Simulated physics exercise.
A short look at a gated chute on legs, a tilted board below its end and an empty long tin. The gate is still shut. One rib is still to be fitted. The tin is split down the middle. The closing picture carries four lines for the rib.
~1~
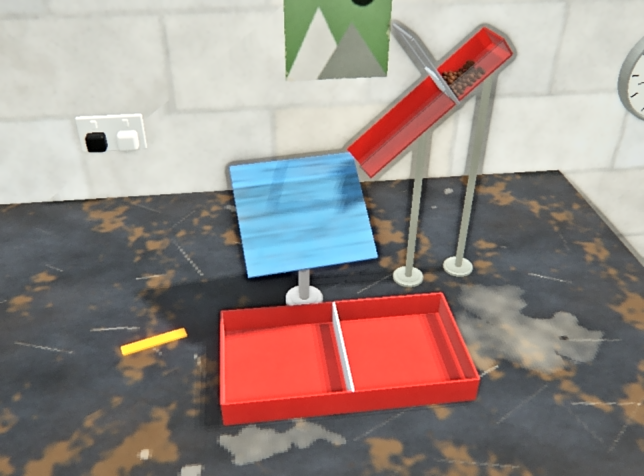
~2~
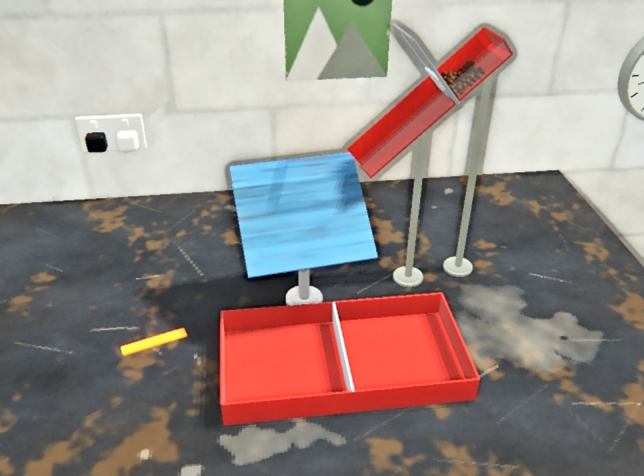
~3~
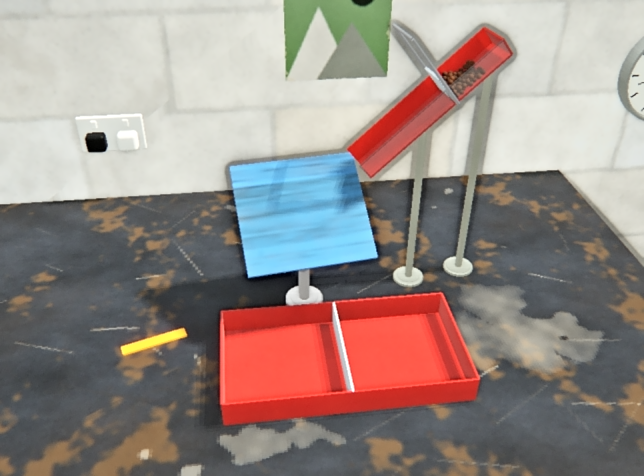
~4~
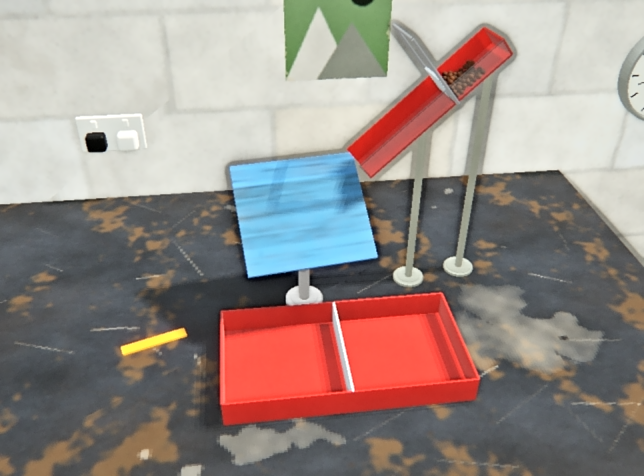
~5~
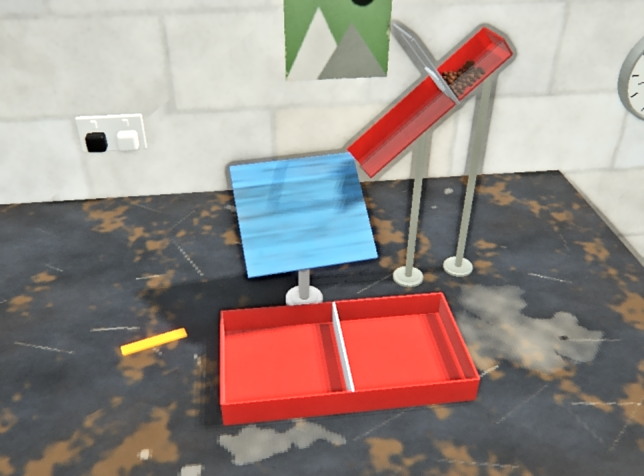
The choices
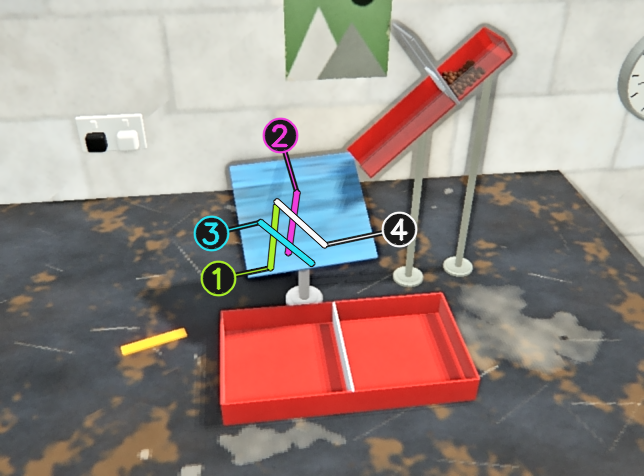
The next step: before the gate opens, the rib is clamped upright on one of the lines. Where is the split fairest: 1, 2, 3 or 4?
The answer is line 3.
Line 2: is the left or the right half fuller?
Left.
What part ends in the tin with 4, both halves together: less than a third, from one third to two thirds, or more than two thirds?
It is more than two thirds.
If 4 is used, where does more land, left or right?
Right.
On the marked copy, line 1 from (276, 206) to (270, 267); line 2 from (296, 192) to (288, 252); line 3 from (260, 222) to (311, 263); line 4 from (277, 201) to (324, 244).
For line 1, of what is caught, all but a few in the left half, only a few in the right.
For line 2, of what is caught, all but a few in the left half, only a few in the right.
For line 3, of what is caught, close to half in the left half, close to half in the right.
For line 4, of what is caught, close to a quarter in the left half, the bulk in the right.
